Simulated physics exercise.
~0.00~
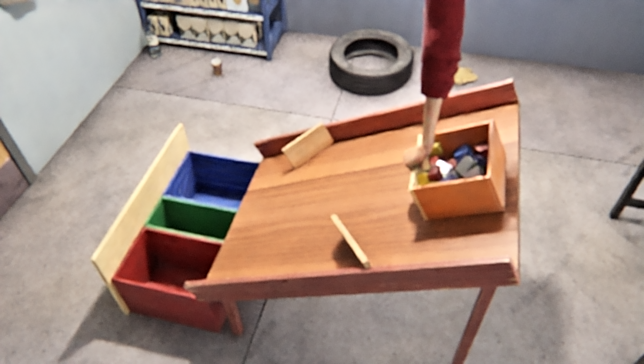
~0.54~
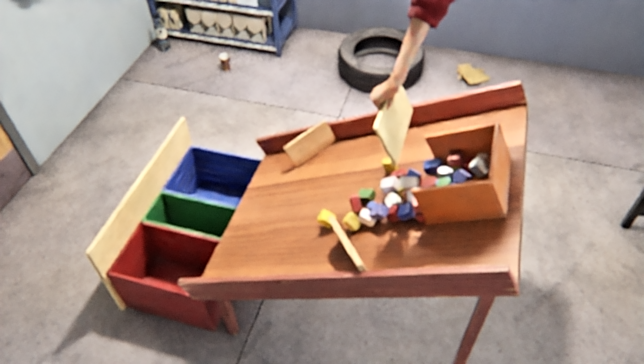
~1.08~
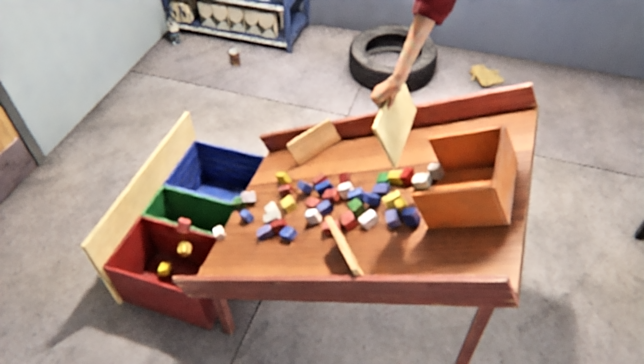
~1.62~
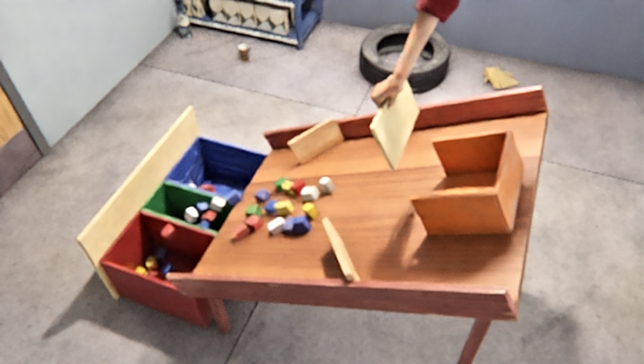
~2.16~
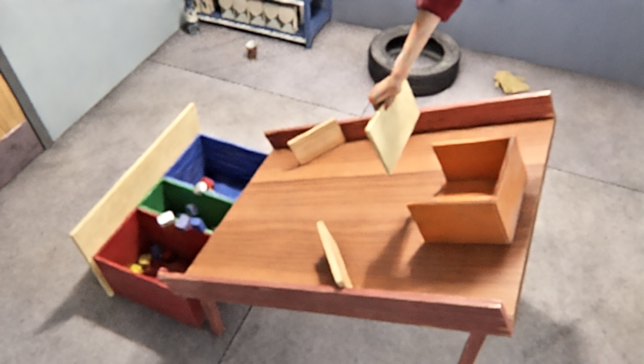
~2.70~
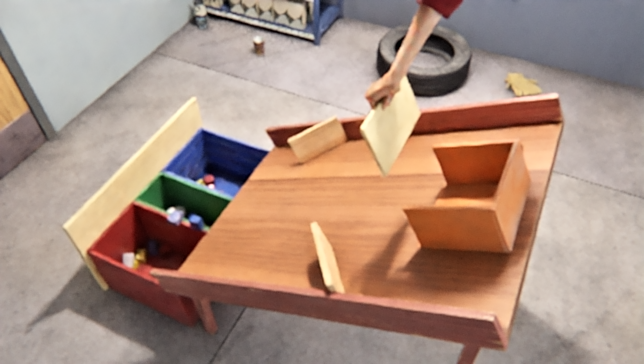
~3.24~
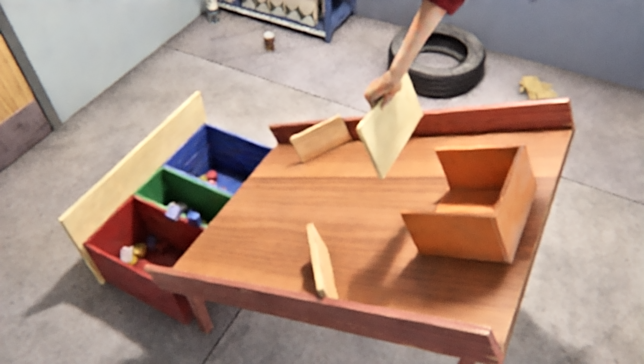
Colourful toy bricks spill from an orange pen down a sloped table into three coloured bins.
